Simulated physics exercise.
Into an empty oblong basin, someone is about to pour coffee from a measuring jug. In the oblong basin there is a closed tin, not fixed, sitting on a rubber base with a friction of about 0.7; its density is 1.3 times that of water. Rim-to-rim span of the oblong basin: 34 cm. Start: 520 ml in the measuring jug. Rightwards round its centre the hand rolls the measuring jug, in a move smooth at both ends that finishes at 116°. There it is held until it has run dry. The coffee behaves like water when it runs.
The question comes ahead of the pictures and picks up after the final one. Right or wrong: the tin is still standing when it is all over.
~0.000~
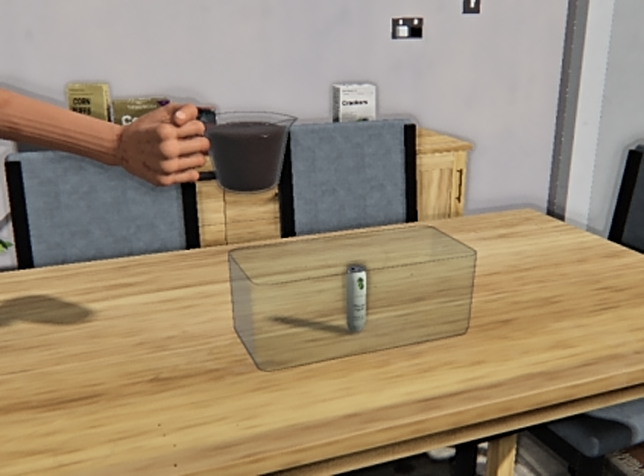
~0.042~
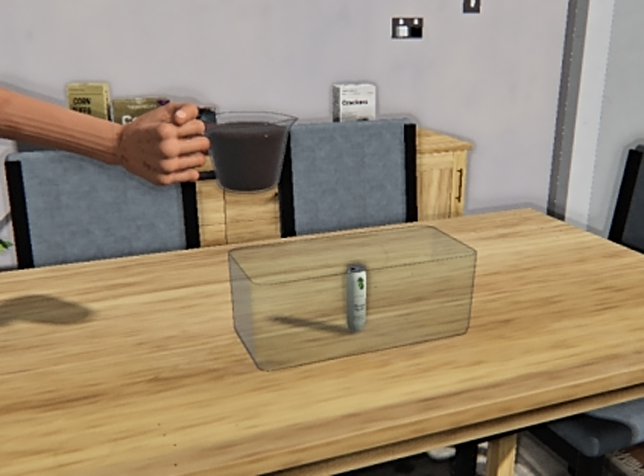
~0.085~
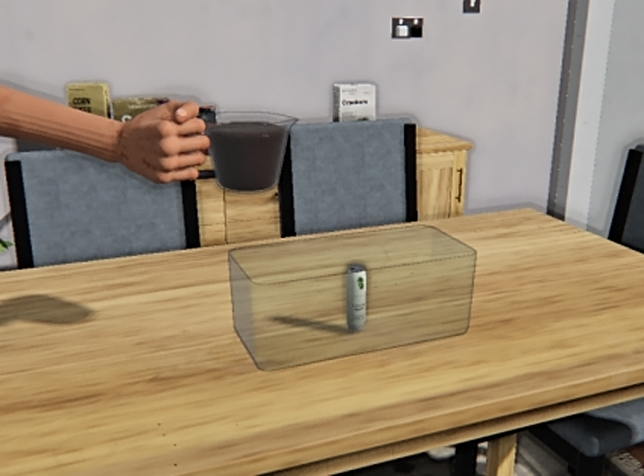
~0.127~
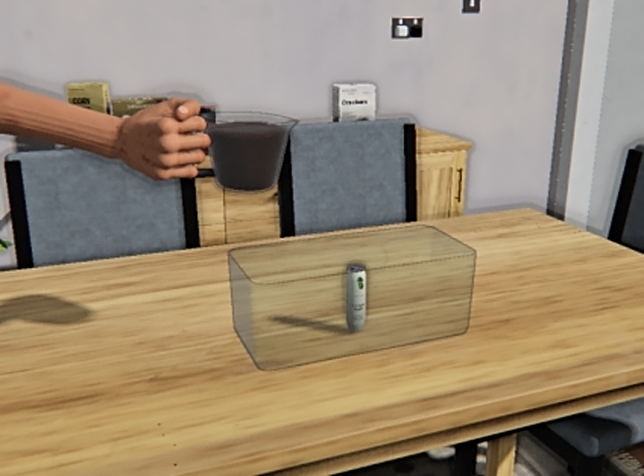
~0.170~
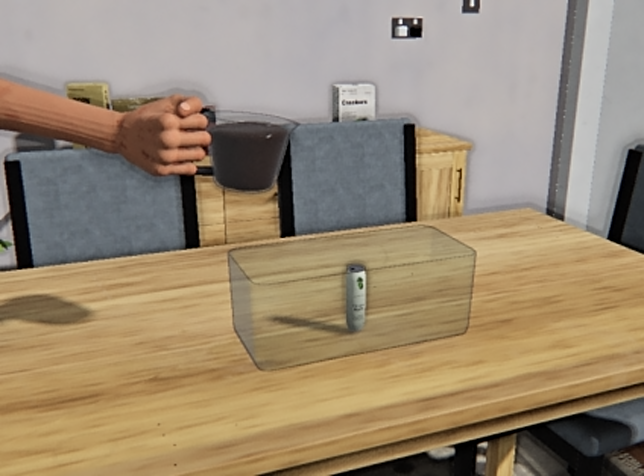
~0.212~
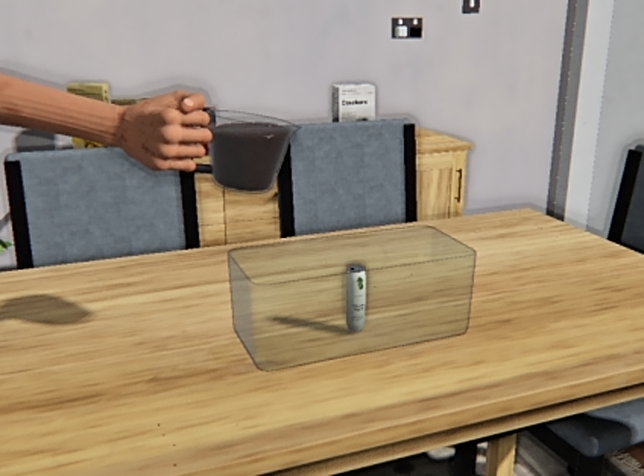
Wrong, it has gone over.
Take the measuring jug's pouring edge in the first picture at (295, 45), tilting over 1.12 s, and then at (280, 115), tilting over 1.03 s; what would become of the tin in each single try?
The tin overturns the first time and stays vertical the second time.
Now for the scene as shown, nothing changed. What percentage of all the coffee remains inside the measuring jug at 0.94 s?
5 %.
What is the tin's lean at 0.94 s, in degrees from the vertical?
Lean: Around 15° from upright.
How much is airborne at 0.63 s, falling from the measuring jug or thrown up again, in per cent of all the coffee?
Roughly 28 %.
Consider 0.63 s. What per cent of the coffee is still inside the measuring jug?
About 60 percent.
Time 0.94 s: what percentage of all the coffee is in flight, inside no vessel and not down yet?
I'd put it at about 10 per cent of the liquid.
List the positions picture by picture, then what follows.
In the first picture, it leans 0°; its right rim is at (297, 117); the coffee meets the walls at (206, 131) and (284, 126); the oblong basin's rim runs from (239, 268) to (453, 240); the tin's top is at (356, 271).
In the second picture, it leans 0°; its right rim is at (298, 117); the coffee meets the walls at (206, 131) and (284, 126).
In the third picture, it leans 2°; its right rim is at (298, 118); the coffee meets the walls at (206, 130) and (284, 127).
In the fourth picture, it leans 4°; its right rim is at (299, 120); the coffee meets the walls at (207, 129) and (284, 127).
In the fifth picture, it leans 6°; its right rim is at (300, 122); the coffee meets the walls at (209, 130) and (286, 127).
In the sixth picture, it leans 10°; its right rim is at (301, 126); the coffee meets the walls at (210, 131) and (289, 128).
After 0.63 s the tilt is 70° and 60 per cent is still to pour; the tin stands where it began.
After 0.94 s the tilt is 109° and 5 per cent is still to pour; the tin leans 15°.
After 1.27 s the tilt is 116° and 0 per cent is still to pour; the tin lies on its side.
After 1.62 s the tilt is 116° and 0 per cent is still to pour; the tin lies on its side.
In the end the tin lies on its side.
